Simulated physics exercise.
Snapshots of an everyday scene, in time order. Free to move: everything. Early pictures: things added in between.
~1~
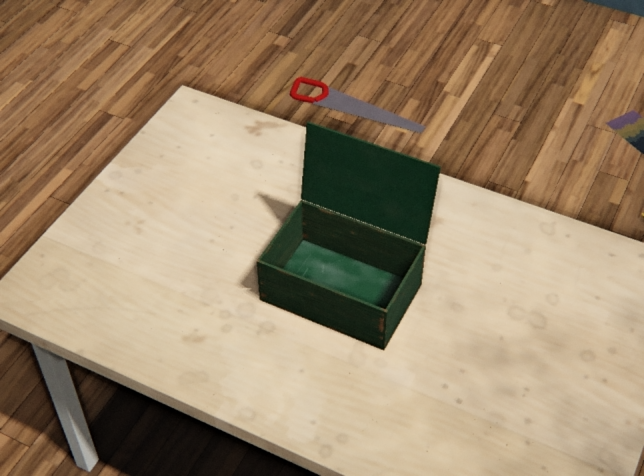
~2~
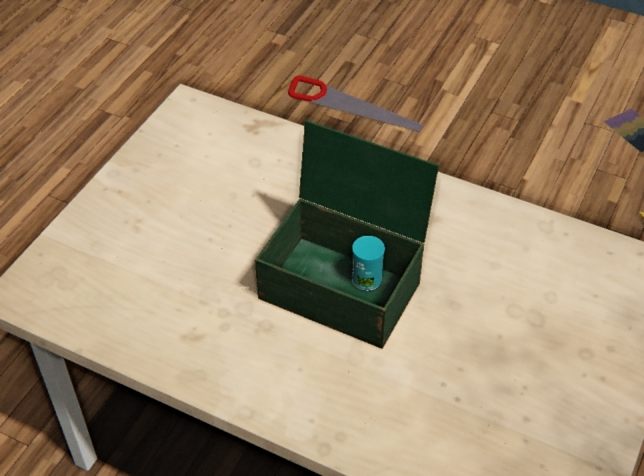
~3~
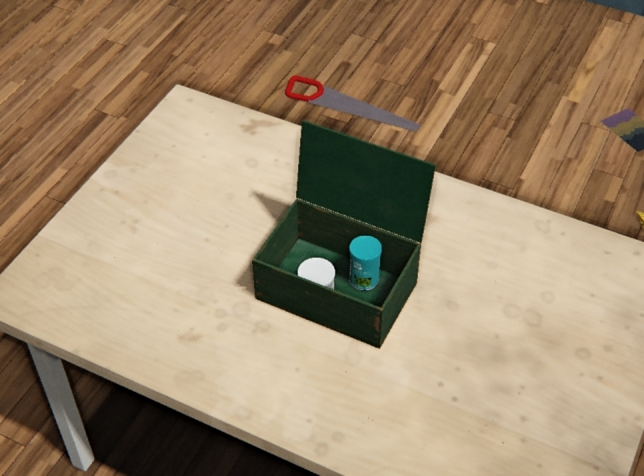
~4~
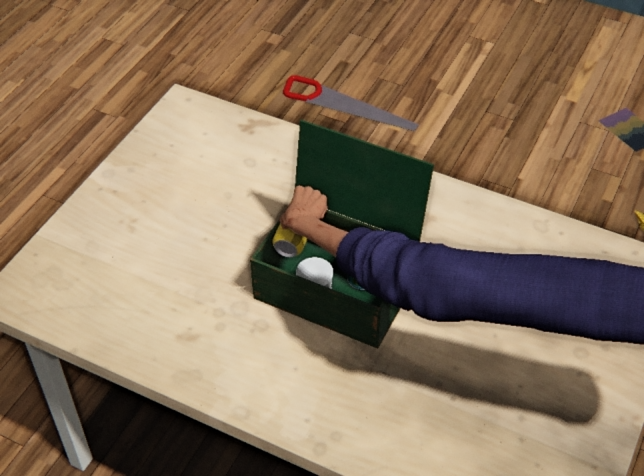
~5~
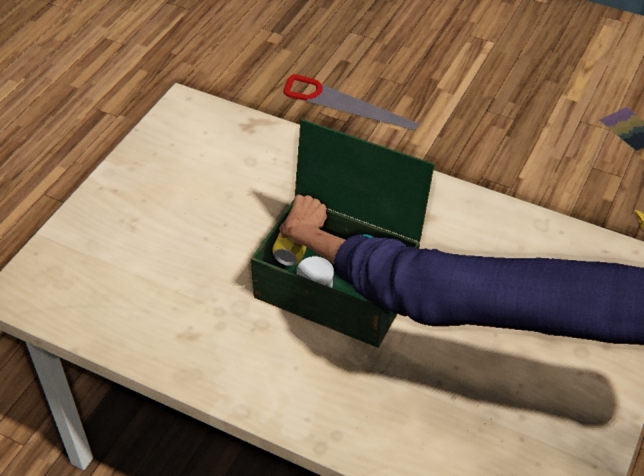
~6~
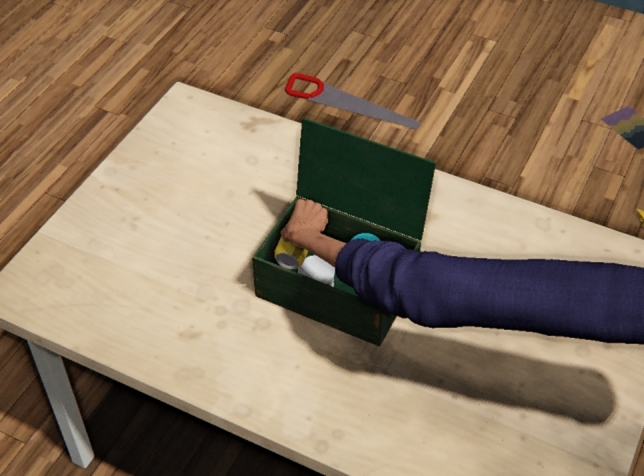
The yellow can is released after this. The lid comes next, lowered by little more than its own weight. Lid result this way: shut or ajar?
Shut.
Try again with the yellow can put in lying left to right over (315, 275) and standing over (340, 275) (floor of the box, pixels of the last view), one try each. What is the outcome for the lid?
Case one: Lid goes down; case two: Lid goes down.
Then, 1.00 s after the last picture, lid starting down; yellow can rolled about its own width near (293, 263).
Then, 1.60 s after the last picture, lid 57° above the rim; yellow can rolled about its own width near (293, 263).
Then, 1.90 s after the last picture, lid 19° above the rim; yellow can rolled about its own width near (293, 262).
At rest, lid shut; moved from the start, yellow can; the other 2 in place. Seen from the same camera at the end, yellow can near (293, 262).
